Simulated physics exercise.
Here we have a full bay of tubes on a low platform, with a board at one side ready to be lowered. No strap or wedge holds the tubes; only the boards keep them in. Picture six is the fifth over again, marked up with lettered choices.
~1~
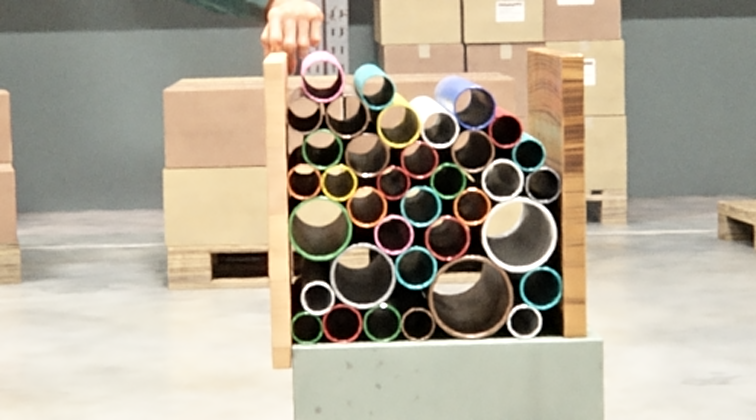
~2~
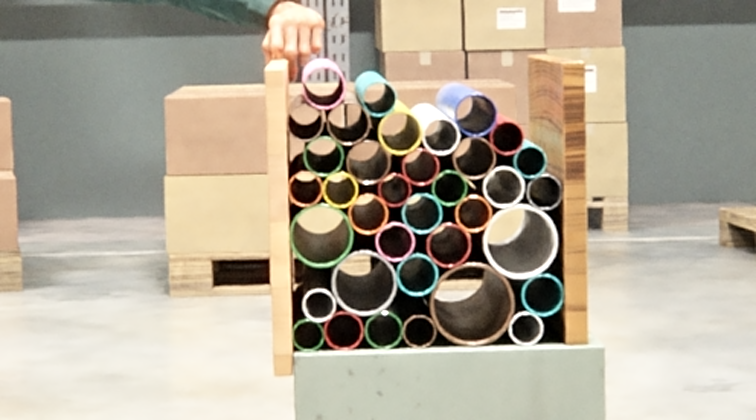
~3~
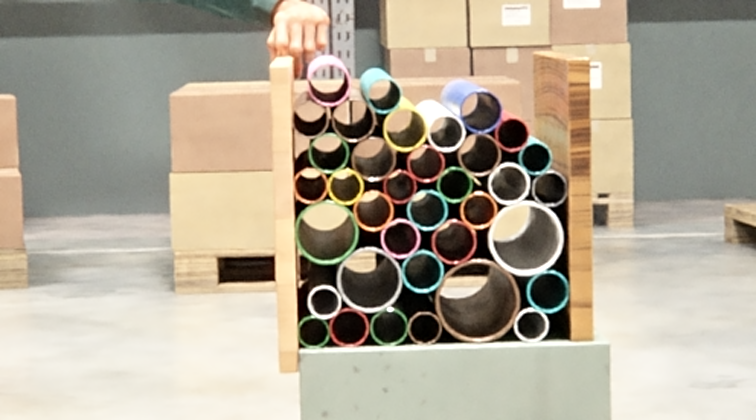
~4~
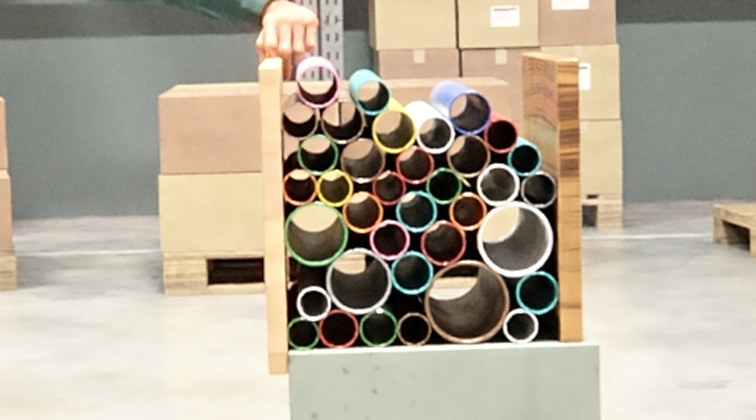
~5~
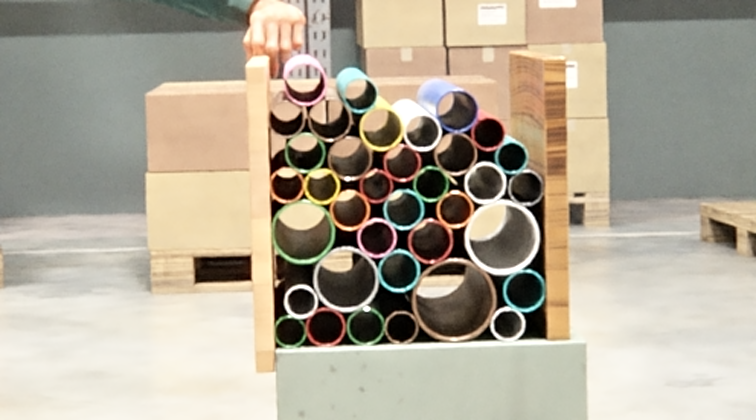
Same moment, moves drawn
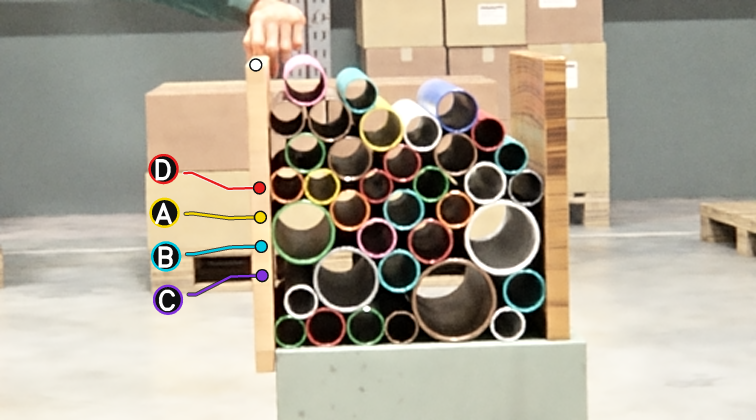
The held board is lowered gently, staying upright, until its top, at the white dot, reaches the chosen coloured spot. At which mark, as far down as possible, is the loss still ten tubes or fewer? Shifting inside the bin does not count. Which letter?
The last mark within the limit is C.
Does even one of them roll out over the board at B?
Yes, at B.
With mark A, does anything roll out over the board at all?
Yes.
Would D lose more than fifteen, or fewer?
Fewer than fifteen.
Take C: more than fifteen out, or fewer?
Fewer than fifteen.
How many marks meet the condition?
Four of them.
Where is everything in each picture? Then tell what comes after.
A green tube (320, 228); a turquoise tube (421, 207); a brown tube (367, 155), in the first frame.
A brown tube (368, 162); a yellow tube (400, 132), in the second frame.
A white tube (446, 132); a blue tube (481, 112), in the third frame.
Side board (276, 203); a green tube (303, 333), in the fourth frame.
A green tube (303, 232); a turquoise tube (404, 210), in the fifth frame.
On the copy, A at (261, 217); B at (261, 247); C at (262, 275); D at (260, 188); the white dot at (256, 65).
On C. First, top of the board (268, 153).
Then, top of the board (271, 253).
Finally, top of the board (272, 274), eight out over the board.
By contrast, A about six out over the board; B eight out over the board; D two out over the board.
